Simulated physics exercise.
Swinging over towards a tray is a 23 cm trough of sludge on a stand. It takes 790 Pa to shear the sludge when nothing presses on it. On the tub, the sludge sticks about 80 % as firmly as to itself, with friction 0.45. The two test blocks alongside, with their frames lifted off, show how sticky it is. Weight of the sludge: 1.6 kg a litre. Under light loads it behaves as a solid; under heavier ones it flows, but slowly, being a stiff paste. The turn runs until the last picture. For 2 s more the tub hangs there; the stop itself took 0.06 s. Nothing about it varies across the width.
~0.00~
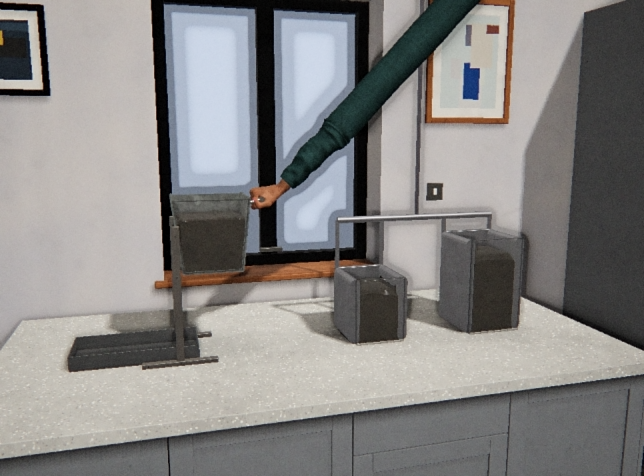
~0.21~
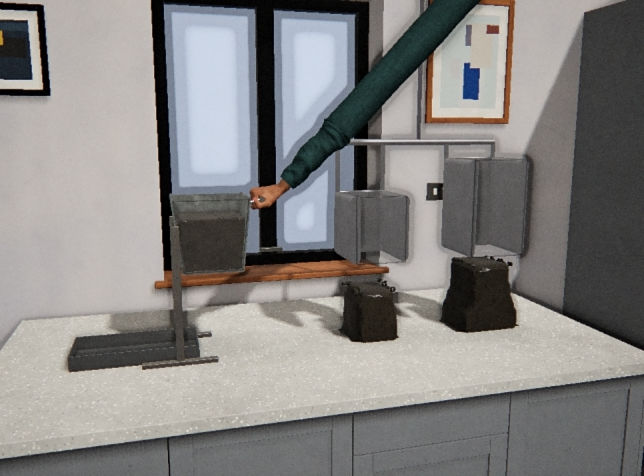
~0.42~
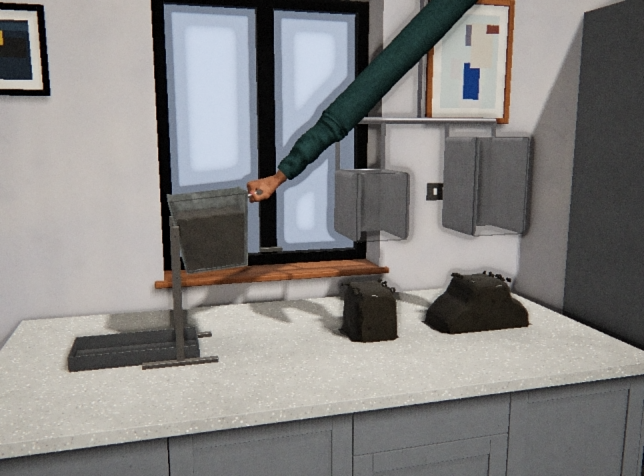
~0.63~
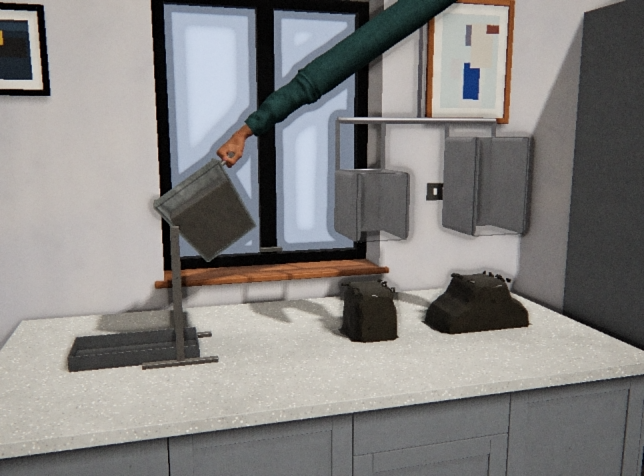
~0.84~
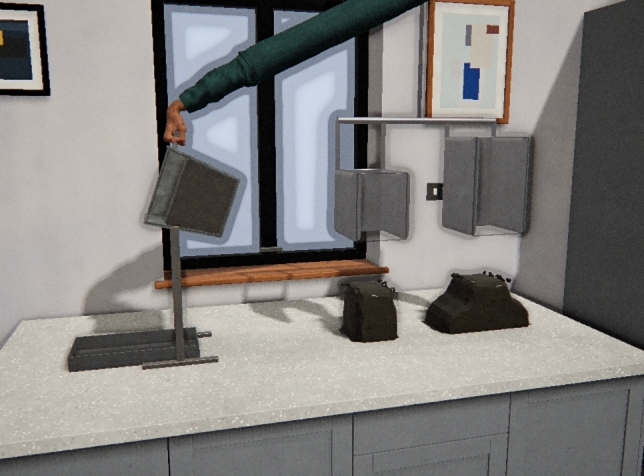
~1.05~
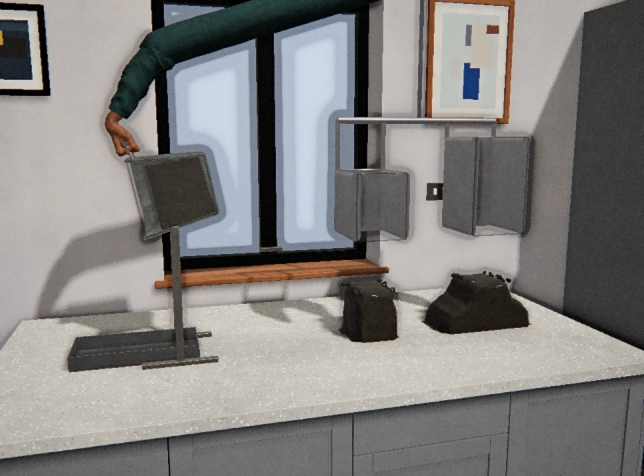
Grey covers rising off two dark blocks, the right one slumping wider, then a green-sleeved arm tilting a stand-mounted tub leftward.
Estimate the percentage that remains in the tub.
Something like 0 % remains.
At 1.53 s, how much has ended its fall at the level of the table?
Down at that time: Approx. 0 %.
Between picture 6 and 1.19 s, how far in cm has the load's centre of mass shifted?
About 5 cm.
After 1.19 s, the tub is at 101 degrees and holds 100 %.
After 1.36 s, the tub is at 101 degrees and holds 60 %.
After 1.53 s, the tub is at 101 degrees and holds 32 %.
After 1.70 s, the tub is at 101 degrees and holds 10 %.
After 3.05 s, at the end, the tub is at 101 degrees and holds 0 %.
